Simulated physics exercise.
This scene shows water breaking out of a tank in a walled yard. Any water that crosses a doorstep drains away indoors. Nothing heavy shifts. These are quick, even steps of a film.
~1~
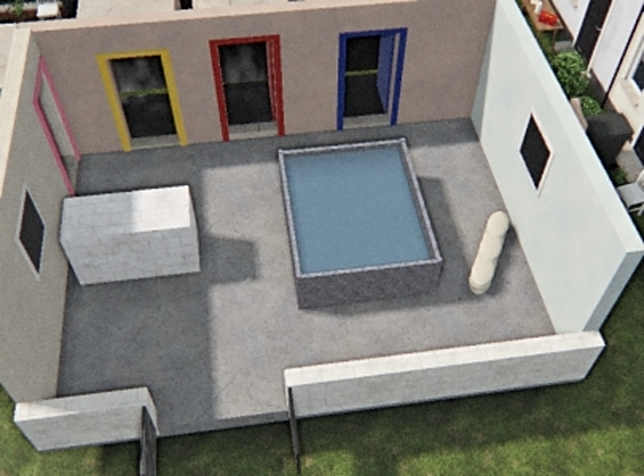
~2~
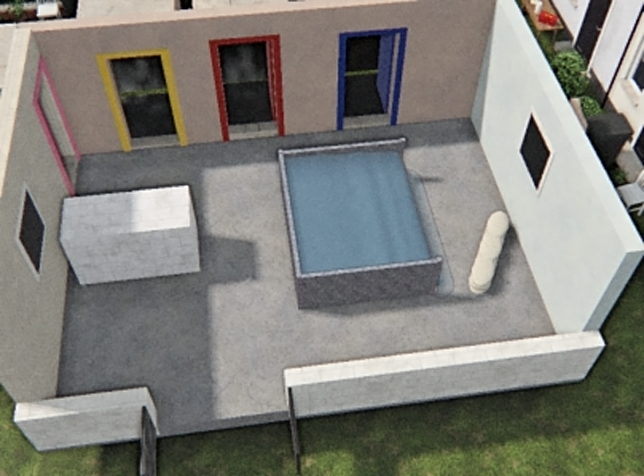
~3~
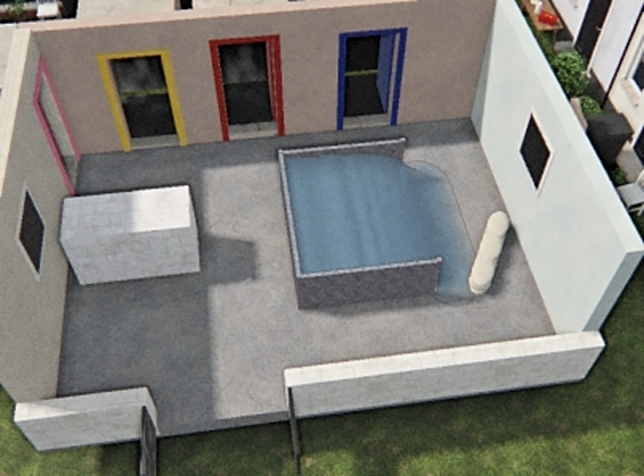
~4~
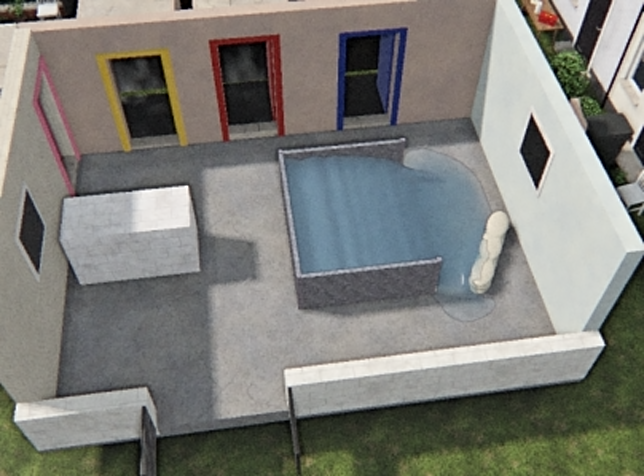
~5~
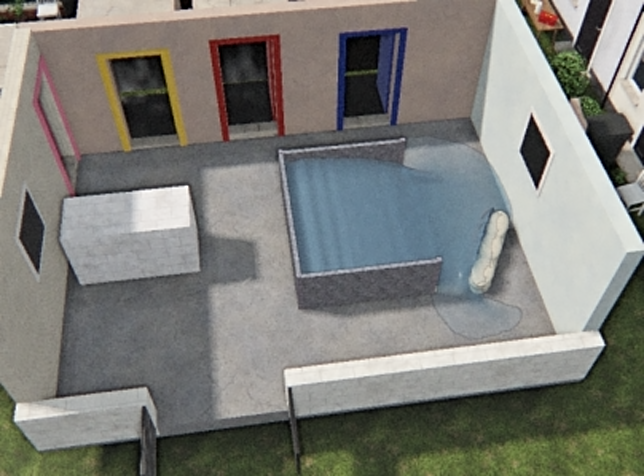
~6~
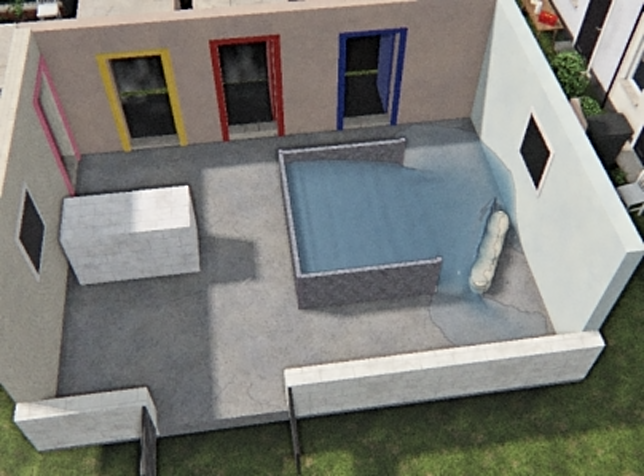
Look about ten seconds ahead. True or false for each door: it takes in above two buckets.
The red door, false; the pink door, true; the yellow door, true; the blue door, true.
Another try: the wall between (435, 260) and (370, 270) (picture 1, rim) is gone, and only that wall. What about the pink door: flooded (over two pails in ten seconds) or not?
As I read it, the pink door remains below the limit.
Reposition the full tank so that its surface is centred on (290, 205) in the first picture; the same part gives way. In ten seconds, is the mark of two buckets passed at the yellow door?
As far as I can tell, the yellow door gets swamped.
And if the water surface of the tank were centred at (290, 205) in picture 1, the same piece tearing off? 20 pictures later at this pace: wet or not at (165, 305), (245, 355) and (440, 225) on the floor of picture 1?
In order: Untouched, untouched, submerged.
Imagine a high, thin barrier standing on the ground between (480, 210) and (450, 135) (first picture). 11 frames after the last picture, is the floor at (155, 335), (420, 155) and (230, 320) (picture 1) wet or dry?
In turn: Free of water, flooded, no water.
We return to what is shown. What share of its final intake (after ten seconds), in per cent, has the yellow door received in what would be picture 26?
That share would be near 0 %.
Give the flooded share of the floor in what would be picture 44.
90 %, roughly.
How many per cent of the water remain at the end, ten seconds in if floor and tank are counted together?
My figure: Some 88 per cent.
A moment on, water covers 25 % of the floor; the red door not reached, the pink door not reached, the yellow door not reached, the blue door not reached.
Next, water covers 35 % of the floor; the red door not reached, the pink door not reached, the yellow door not reached, the blue door wet at the sill, nothing in.
Then, water covers 65 % of the floor; the red door wet at the sill, nothing in, the pink door not reached, the yellow door wet at the sill, nothing in, the blue door over two buckets in.
Later, water covers 90 % of the floor; the red door wet at the sill, nothing in, the pink door far over two buckets in, the yellow door under two buckets in, the blue door far over two buckets in.
In the end, water covers 95 % of the floor; the red door wet at the sill, nothing in, the pink door far over two buckets in, the yellow door over two buckets in, the blue door far over two buckets in.
